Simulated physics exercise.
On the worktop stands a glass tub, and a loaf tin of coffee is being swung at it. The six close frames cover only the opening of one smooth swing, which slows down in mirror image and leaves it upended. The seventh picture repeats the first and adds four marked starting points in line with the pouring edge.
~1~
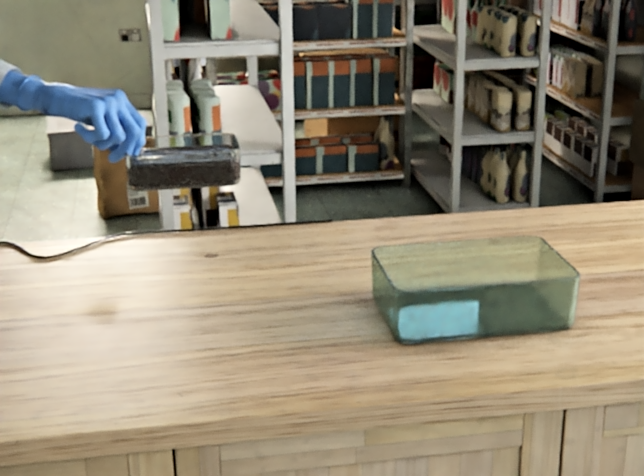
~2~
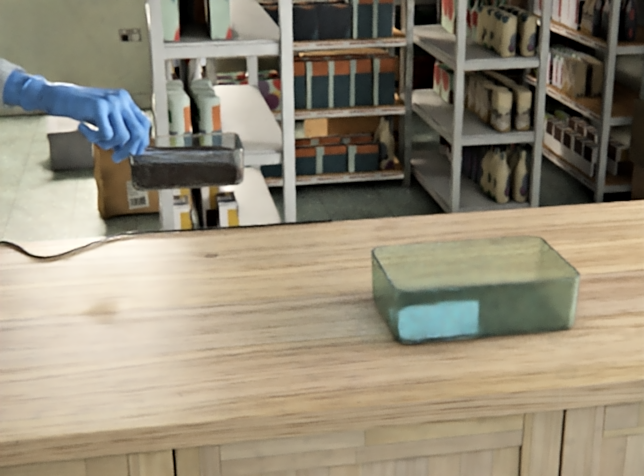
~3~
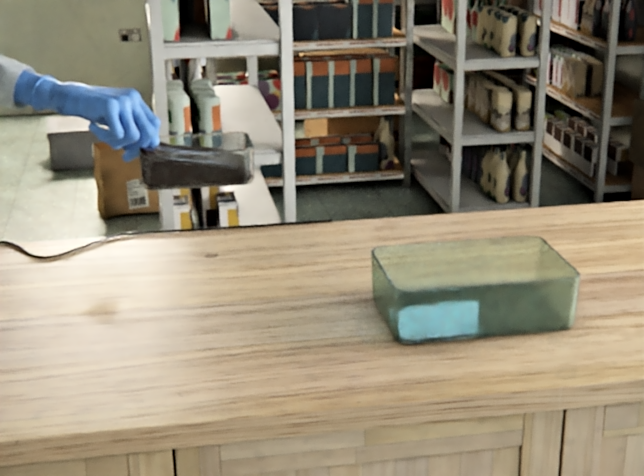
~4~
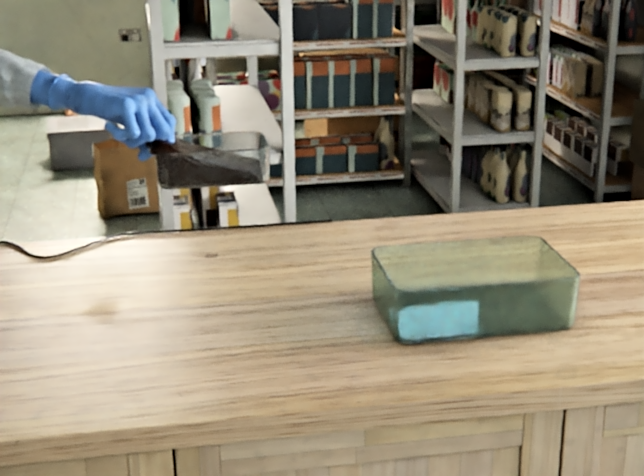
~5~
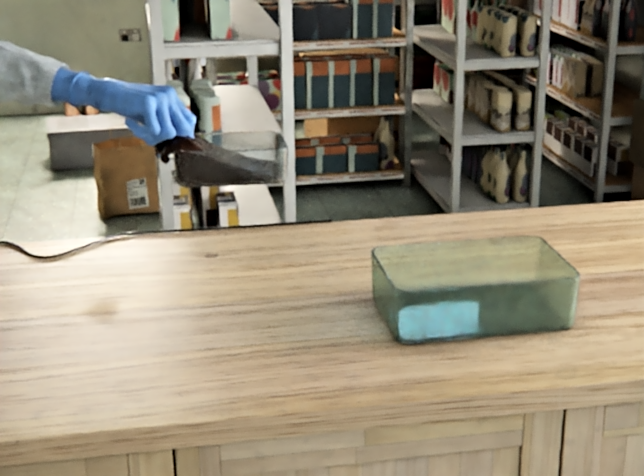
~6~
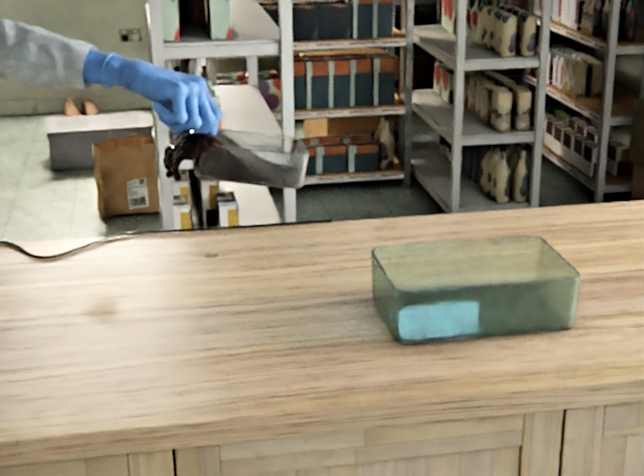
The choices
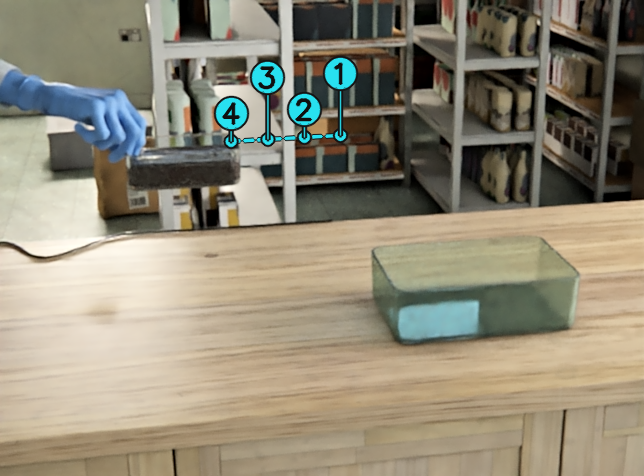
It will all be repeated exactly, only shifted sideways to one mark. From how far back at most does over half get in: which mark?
The answer is spot 3.
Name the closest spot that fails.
Spot 4.
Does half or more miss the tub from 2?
No, not at all.
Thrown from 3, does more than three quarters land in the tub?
No, it does not.
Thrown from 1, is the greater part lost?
No, not at all.
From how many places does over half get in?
Three of the four.
On the marked copy, 1 at (340, 135); 2 at (304, 137); 3 at (267, 139); 4 at (231, 141).
For spot 1, about 76 % lands in the tub, 15 % falls short and 9 % goes beside or beyond.
For spot 2, about 74 % lands in the tub, 19 % falls short and 7 % goes beside or beyond.
For spot 3, about 63 % lands in the tub, 31 % falls short and 6 % goes beside or beyond.
For spot 4, about 36 % lands in the tub, 59 % falls short and 5 % goes beside or beyond.
